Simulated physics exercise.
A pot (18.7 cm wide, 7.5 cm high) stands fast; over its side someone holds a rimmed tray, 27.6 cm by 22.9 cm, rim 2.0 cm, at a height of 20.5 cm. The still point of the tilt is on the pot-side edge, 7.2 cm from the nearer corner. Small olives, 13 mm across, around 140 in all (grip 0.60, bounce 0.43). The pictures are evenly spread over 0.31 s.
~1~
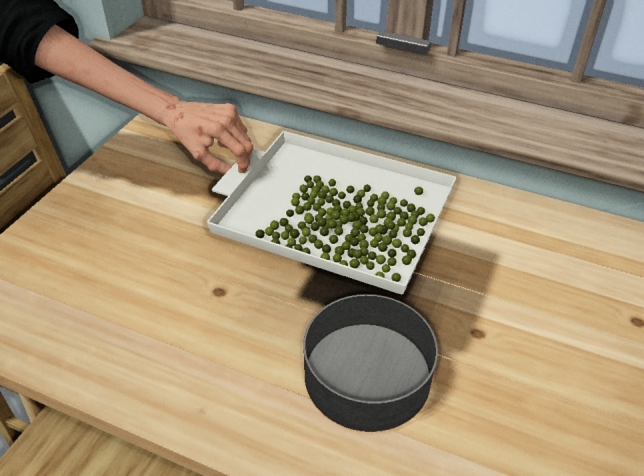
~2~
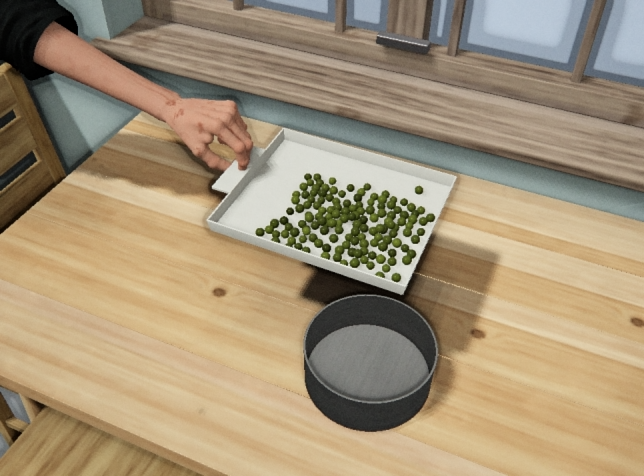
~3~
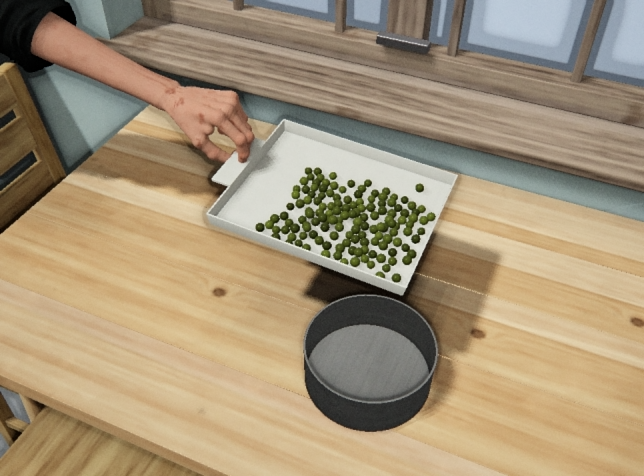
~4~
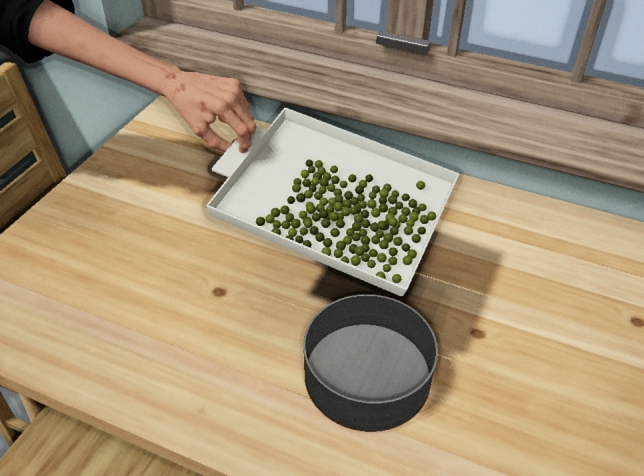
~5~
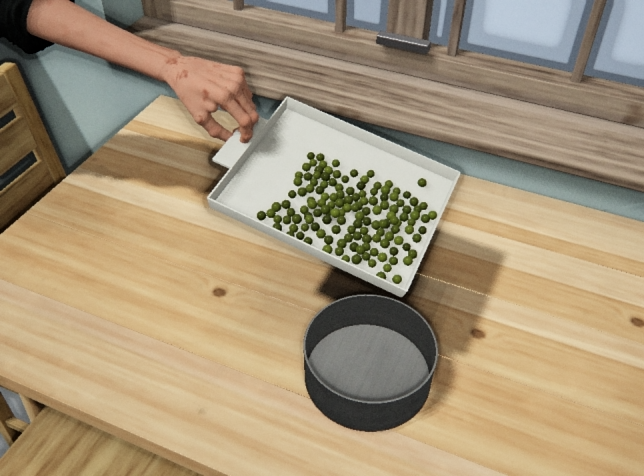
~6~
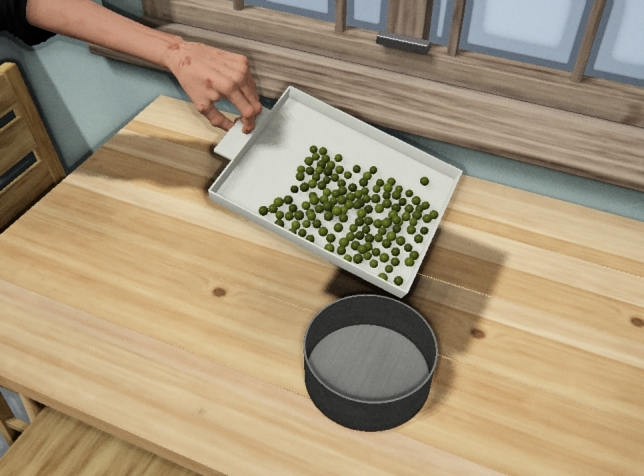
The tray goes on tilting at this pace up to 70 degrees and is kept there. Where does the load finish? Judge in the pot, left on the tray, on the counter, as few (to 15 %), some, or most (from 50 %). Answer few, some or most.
Pot few, tray most, counter few.
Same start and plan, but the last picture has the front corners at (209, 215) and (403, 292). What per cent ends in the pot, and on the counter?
Pot 5, counter 0.
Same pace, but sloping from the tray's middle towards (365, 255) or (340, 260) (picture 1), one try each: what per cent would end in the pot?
About 5 and 5 per cent.
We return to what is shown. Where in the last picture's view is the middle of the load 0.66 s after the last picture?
Around (398, 225).
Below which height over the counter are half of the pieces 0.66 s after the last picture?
Some 26 cm.
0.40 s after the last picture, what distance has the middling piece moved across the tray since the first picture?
About 4 cm.
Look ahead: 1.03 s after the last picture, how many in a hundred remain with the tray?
Roughly 100 per cent.
Then, 0.40 s after the last picture, tilt 43 degrees; the tray holds 100 %, the pot 0 %.
Then, 0.66 s after the last picture, tilt 60 degrees; the tray holds 100 %, the pot 0 %.
Then, 1.03 s after the last picture, tilt 70 degrees; the tray holds 100 %, the pot 0 %.
In the end, pot 0 %, tray 100 %, counter 0 %.
